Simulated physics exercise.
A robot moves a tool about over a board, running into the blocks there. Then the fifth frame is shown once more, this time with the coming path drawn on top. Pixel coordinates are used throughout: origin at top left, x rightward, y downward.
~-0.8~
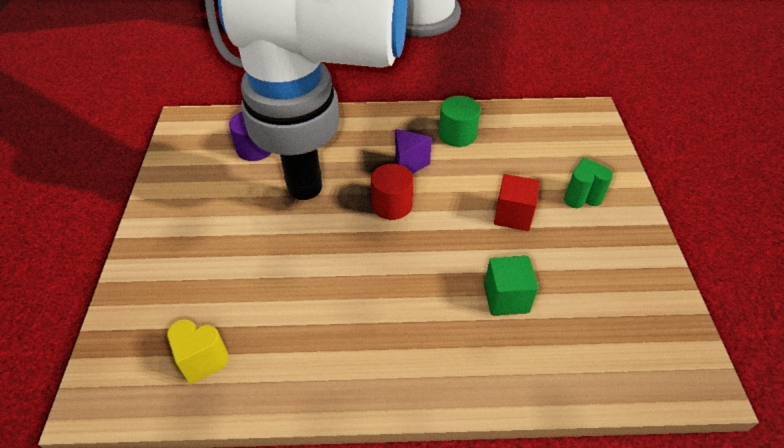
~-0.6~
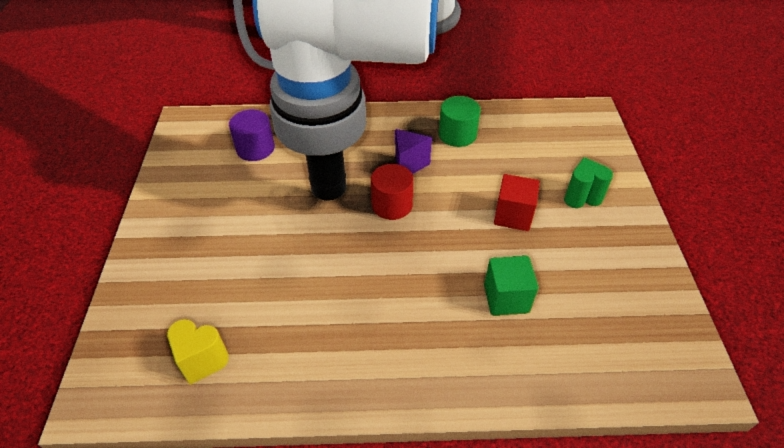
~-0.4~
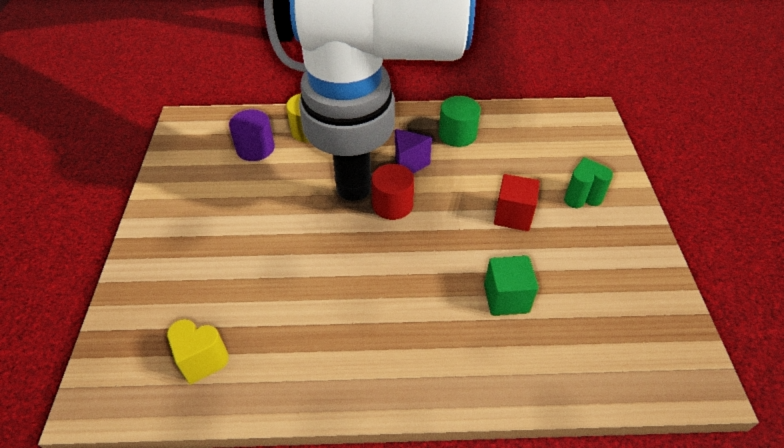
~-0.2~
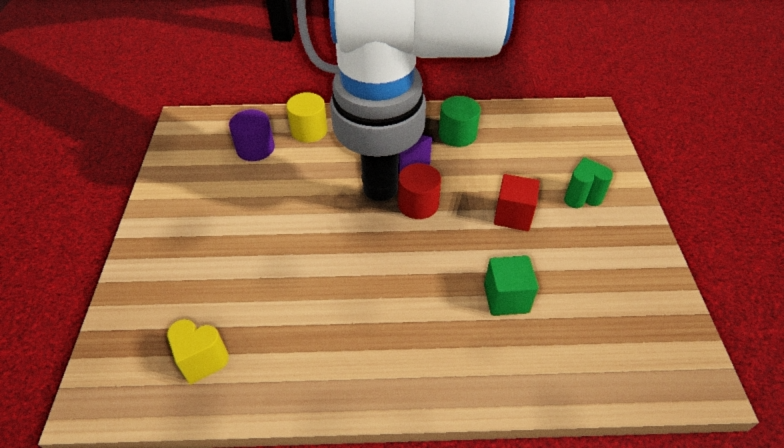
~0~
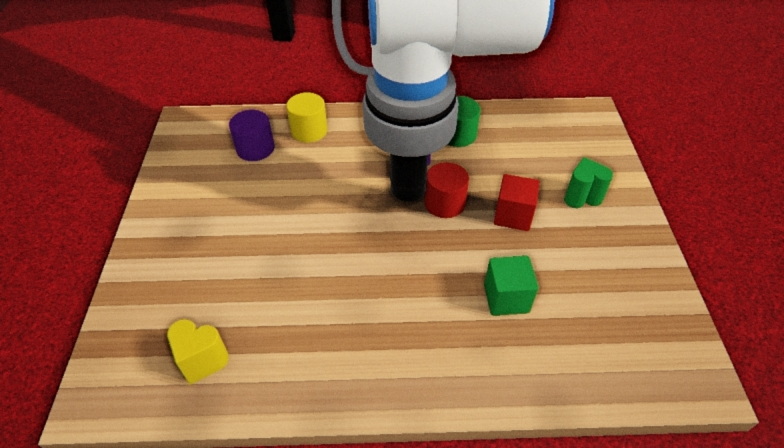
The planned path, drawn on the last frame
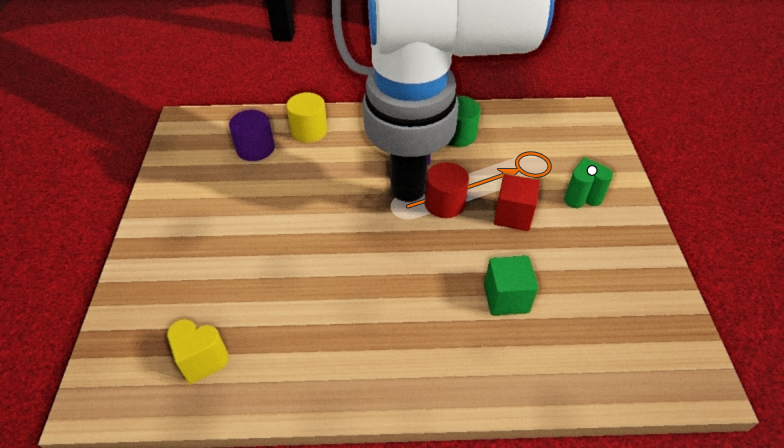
A robot arm slid its black tip steadily to the right across a striped wooden board, past a yellow cylinder at the back, and pushed the red cylinder a short way toward the red cube.
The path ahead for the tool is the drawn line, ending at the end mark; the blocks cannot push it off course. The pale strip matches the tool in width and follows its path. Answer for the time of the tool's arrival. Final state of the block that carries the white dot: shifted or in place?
The block that carries the white dot will stay where it stands.
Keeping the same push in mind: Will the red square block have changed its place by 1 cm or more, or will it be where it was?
The answer is that it is displaced.
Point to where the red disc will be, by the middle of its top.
Expect it around (556, 163).
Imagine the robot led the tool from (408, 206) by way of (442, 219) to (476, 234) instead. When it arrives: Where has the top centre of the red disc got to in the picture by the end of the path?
I'd say the red disc ends with its top centre at (485, 178).
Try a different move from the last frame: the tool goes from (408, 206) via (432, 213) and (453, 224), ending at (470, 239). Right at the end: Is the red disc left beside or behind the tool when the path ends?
Going by the path, yes.
The drawn path runs in a line from (408, 206) to (533, 164); the dot is on the green heart block.
What follows on the original path. One third of the way, tool at (455, 176); red disc at (495, 169); red square block at (527, 189), turned 20° clockwise.
Two thirds of the way, tool at (498, 161); red disc at (536, 164); red square block at (542, 193), turned 65° clockwise.
At the end, tool at (538, 148); red disc at (556, 163); red square block at (543, 193), turned 65° clockwise; green heart block not moved.
